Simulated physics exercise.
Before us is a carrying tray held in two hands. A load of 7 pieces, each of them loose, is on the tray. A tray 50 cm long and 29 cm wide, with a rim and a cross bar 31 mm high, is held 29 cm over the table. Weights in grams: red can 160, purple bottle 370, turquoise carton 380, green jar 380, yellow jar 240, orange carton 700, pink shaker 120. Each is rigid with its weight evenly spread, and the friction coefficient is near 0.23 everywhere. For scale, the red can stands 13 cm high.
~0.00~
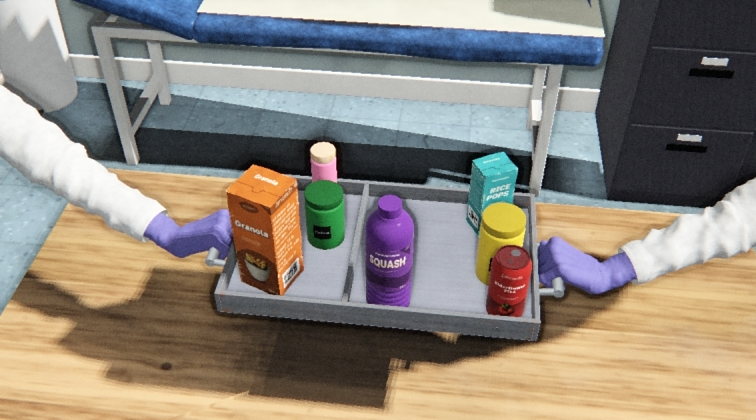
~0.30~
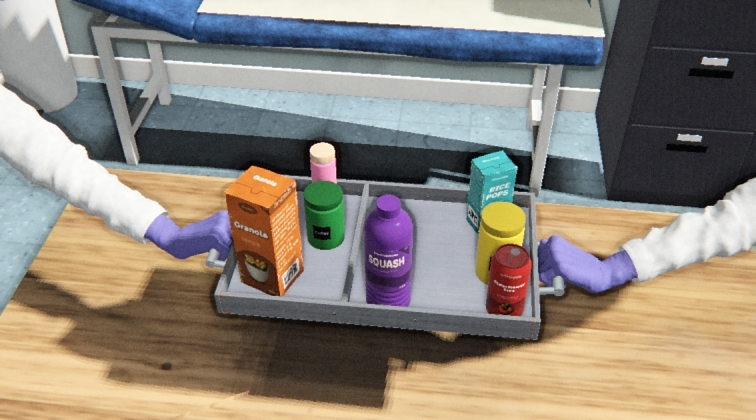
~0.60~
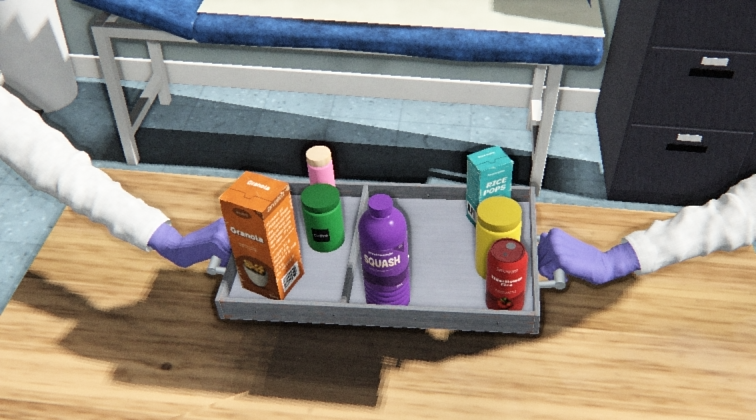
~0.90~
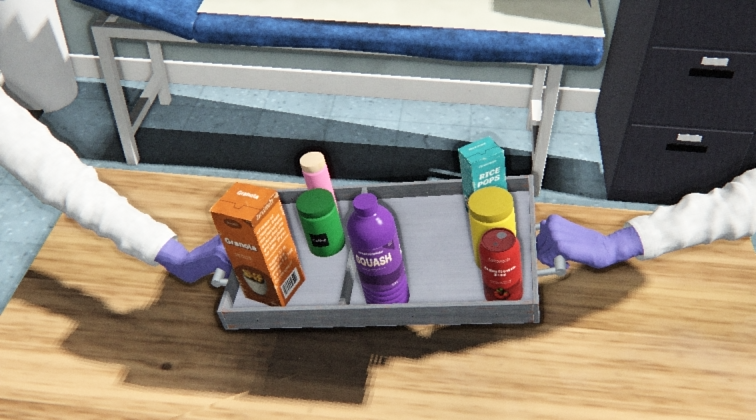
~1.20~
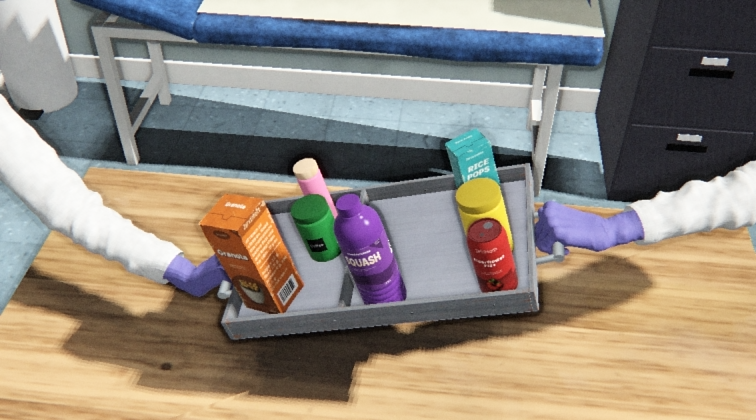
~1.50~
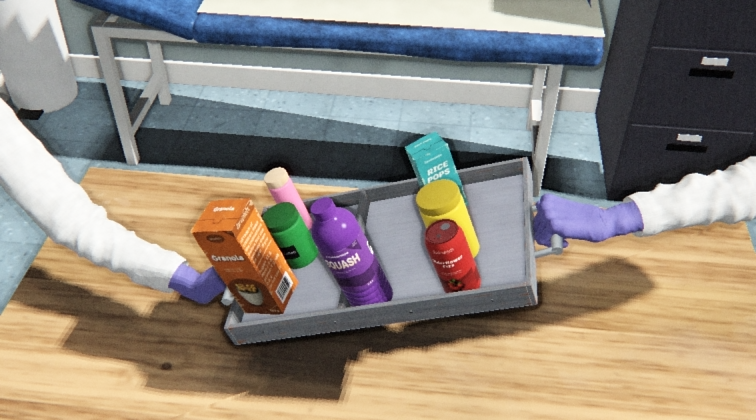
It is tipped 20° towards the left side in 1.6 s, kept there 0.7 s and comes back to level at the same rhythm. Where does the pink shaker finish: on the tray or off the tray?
The pink shaker slides or falls off.
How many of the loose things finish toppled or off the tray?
In all, 2.
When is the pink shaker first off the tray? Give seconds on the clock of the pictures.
Near 1.8 s.
After 1.70 s, tray at 20°, left edge down; pink shaker tipped 19° from how it sat near (259, 207); turquoise carton slid 16 cm; red can slid 15 cm.
After 2.20 s, tray at 20°, left edge down; pink shaker now off the tray; turquoise carton on its side; yellow jar slid 20 cm.
At rest (4.5 s), off the tray, pink shaker; tipped over on the tray, turquoise carton; not toppled but over 5 cm from the start, red can, green jar and yellow jar; the other 2 in place, give or take 5 cm. In the last view, pink shaker near (233, 297).
